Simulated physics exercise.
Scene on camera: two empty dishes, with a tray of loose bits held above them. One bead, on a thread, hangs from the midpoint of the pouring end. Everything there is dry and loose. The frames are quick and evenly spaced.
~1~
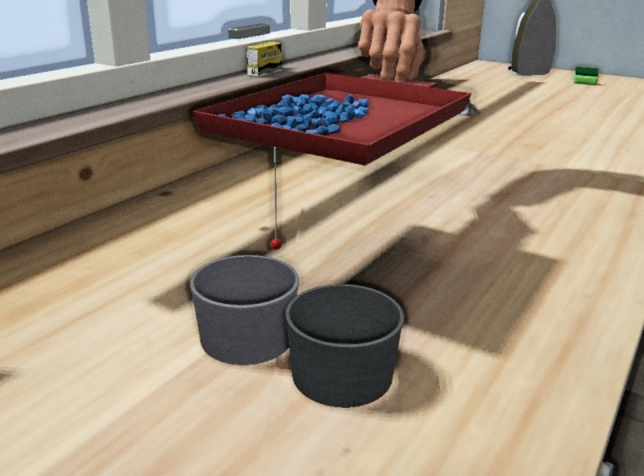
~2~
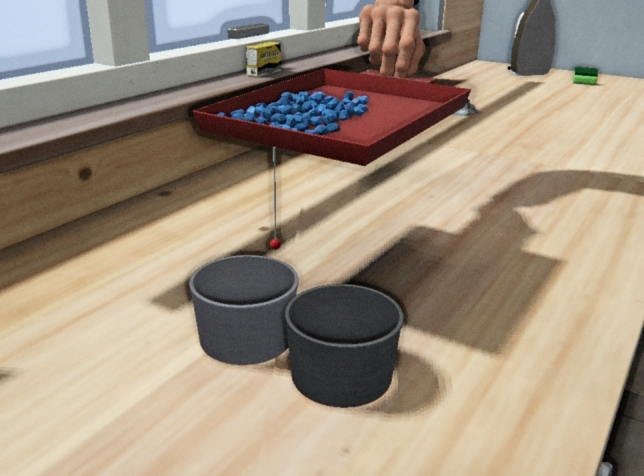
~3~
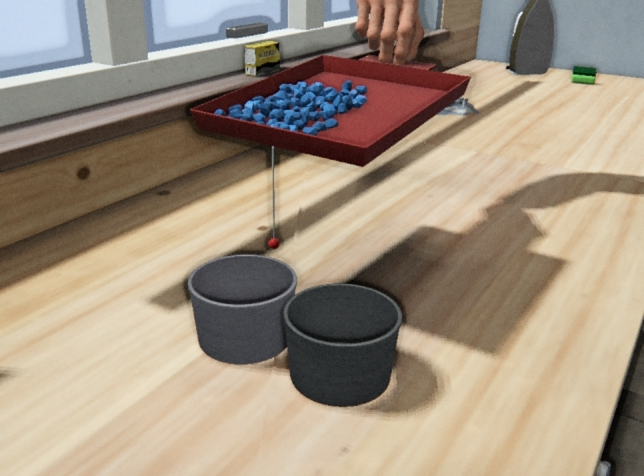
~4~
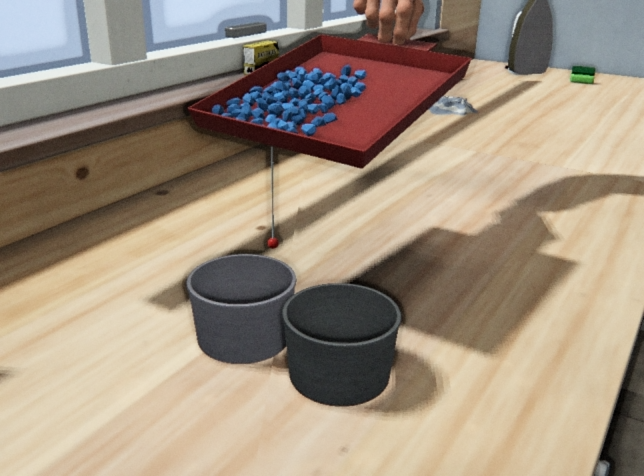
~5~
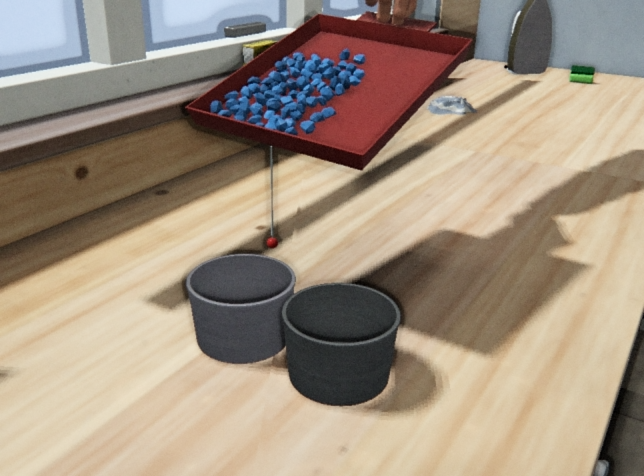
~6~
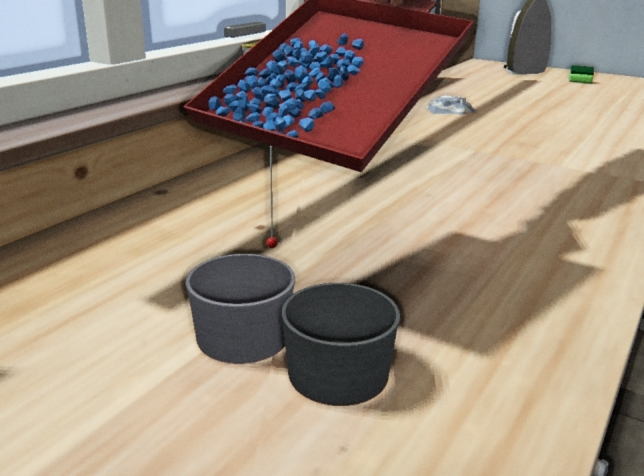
A pale wooden worktop beneath a window is seen from above at an angle, by a camera that stays practically still. Two dark grey dishes sit side by side in front, below a red tray holding blue stones and a small red bead hanging on a thread. A hand at the tray's far side raises that edge, gradually steepening the tray toward the viewer, its near right corner lowest.
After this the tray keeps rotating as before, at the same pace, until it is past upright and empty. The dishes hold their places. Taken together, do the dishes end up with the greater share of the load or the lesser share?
The catch is better than half, if you ask me.
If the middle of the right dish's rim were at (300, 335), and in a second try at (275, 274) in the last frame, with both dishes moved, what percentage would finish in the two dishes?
The first try gives 30 per cent, the second 50 per cent.
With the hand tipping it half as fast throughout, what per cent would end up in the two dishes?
Estimate: Some 90%.
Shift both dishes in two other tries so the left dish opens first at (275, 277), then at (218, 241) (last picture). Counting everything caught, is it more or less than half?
First shift, a majority share; second shift, a minority share.
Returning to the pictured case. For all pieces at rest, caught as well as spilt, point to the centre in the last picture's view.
The centre comes to rest near (261, 337).
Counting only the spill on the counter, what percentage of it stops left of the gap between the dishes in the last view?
Reading: Around 50 %.
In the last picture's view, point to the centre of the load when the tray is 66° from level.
I'd put the middle close to (271, 119).
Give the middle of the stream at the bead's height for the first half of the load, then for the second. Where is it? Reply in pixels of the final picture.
The first part passes (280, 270); everything after passes (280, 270).
Soon after the last picture, tray tipped steeply; nearly all on the tray; a stray few in the air.
A little later, tray tipped past a quarter turn; about a third on the tray; a small part in the right dish; about a quarter in the left dish; a small part outside both; about a quarter in the air.
Later still, tray tipped past a quarter turn; about a third in the right dish; about half in the left dish; a small part outside both.
At rest, tray tipped past a quarter turn; about a third in the right dish; about half in the left dish; a small part outside both.
